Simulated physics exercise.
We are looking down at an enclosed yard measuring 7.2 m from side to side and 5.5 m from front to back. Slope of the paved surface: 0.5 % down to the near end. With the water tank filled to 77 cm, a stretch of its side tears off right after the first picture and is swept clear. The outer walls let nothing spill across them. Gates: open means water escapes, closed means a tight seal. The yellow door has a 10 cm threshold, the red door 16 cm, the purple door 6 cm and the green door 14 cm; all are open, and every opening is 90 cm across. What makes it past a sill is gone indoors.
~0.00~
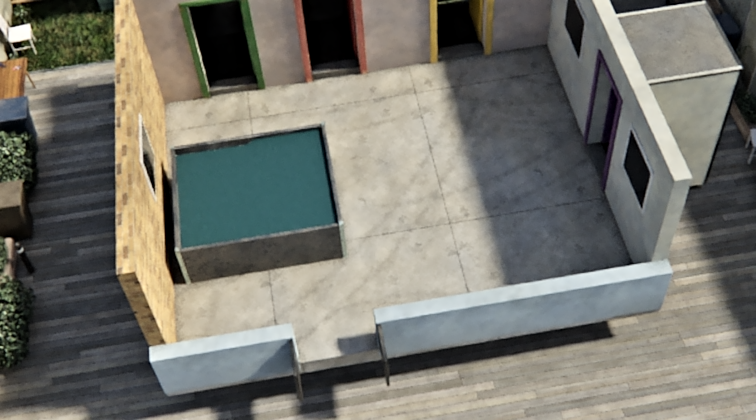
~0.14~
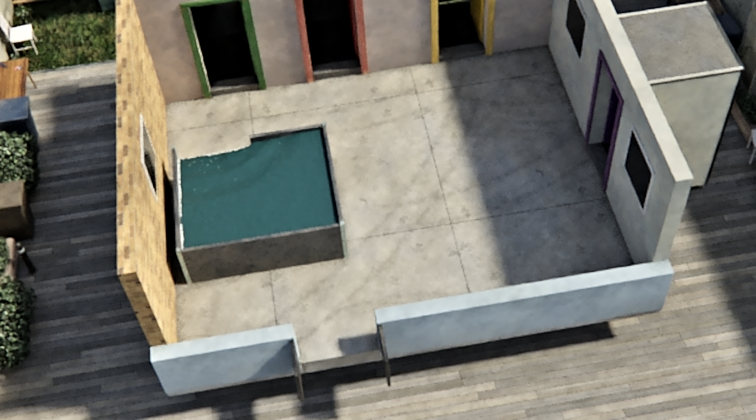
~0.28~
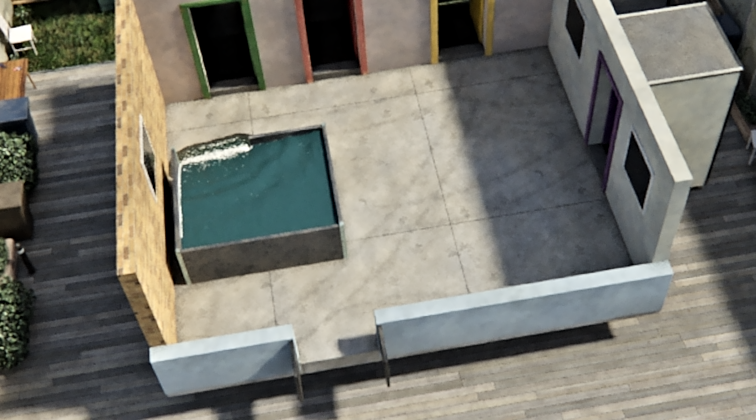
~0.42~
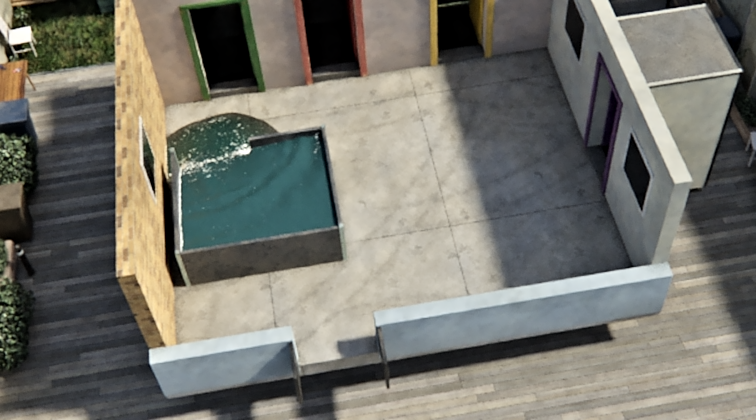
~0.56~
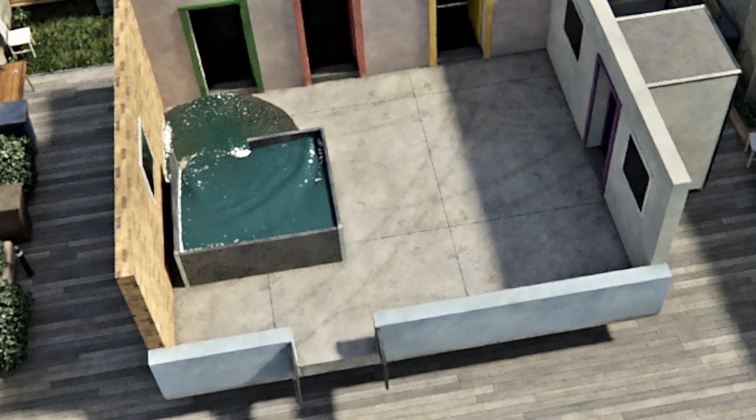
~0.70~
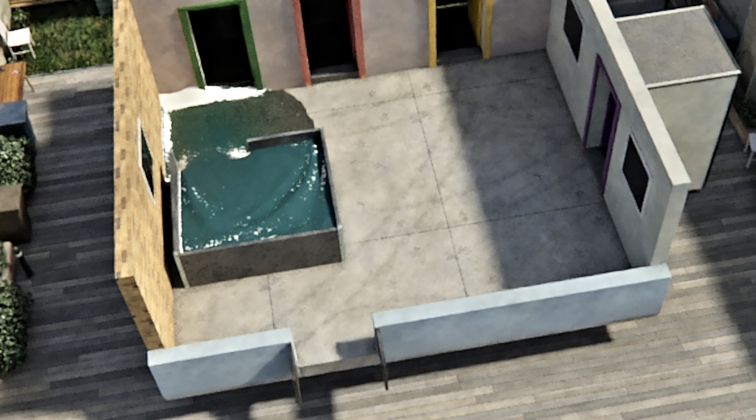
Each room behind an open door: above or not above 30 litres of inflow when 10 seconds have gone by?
Yellow door: Not above, red door: Not above, purple door: Above, green door: Above.
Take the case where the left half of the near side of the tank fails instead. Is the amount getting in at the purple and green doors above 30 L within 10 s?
Purple beyond, green short.
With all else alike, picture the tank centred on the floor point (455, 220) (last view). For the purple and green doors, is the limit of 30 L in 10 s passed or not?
Result - purple door does not exceed it, green door does not exceed it.
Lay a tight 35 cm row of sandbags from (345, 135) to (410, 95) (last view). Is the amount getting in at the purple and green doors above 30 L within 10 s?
Note - purple: Limit held; green: Limit exceeded.
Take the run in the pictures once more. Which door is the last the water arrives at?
The purple door is last.
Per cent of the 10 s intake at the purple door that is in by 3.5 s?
I'd say close to 0 percent.
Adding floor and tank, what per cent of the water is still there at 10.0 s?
Some 82 out of every hundred parts.
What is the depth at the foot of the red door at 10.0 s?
Looks like about 6.0 cm at that spot.
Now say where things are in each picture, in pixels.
The first frame shows still water, 77 cm deep, in the water tank at (254, 188).
In the second frame, the front is at a hidden place, 0.7 m from the gap on the water tank's far side; 0.3 m2 of floor is under water; 77 cm left at the back of the water tank.
In the third frame, water pours out on the water tank's far side and has run 1.0 m, to a hidden place; typically 12 cm deep outside, 77 cm at the water tank's back.
In the fourth frame, the front is at (230, 116), 1.5 m from the gap on the water tank's far side; 2.3 m2 of floor is under water; 77 cm left at the back of the water tank.
In the fifth frame, the front is at (184, 104), 2.0 m from the gap on the water tank's far side; 3.7 m2 of floor is under water; 75 cm left at the back of the water tank.
In the sixth frame, the front is at (275, 91), 2.2 m from the gap on the water tank's far side; 4.4 m2 of floor is under water; 69 cm left at the back of the water tank.
After 1.4 s water covers 15 % of the floor and is deepest (66 cm) near (174, 111); yellow door not reached, red door 8 cm at the sill, 0 L in, purple door not reached, green door 43 cm at the sill, 98 L in.
After 2.2 s water covers 20 % of the floor and is deepest (54 cm) near (184, 110); yellow door 1 cm at the sill, 0 L in, red door 13 cm at the sill, 0 L in, purple door not reached, green door 42 cm at the sill, 267 L in.
After 3.5 s water covers 55 % of the floor and is deepest (34 cm) near (166, 157); yellow door 5 cm at the sill, 0 L in, red door 13 cm at the sill, 0 L in, purple door not reached, green door 32 cm at the sill, 442 L in.
After 6.0 s water covers 80 % of the floor and is deepest (24 cm) near (631, 285); yellow door 4 cm at the sill, 0 L in, red door 10 cm at the sill, 0 L in, purple door 11 cm at the sill, 34 L in, green door 21 cm at the sill, 579 L in.
After 10.0 s water covers 95 % of the floor and is deepest (16 cm) near (612, 299); yellow door 7 cm at the sill, 0 L in, red door 6 cm at the sill, 0 L in, purple door 8 cm at the sill, 64 L in, green door 11 cm at the sill, 604 L in.
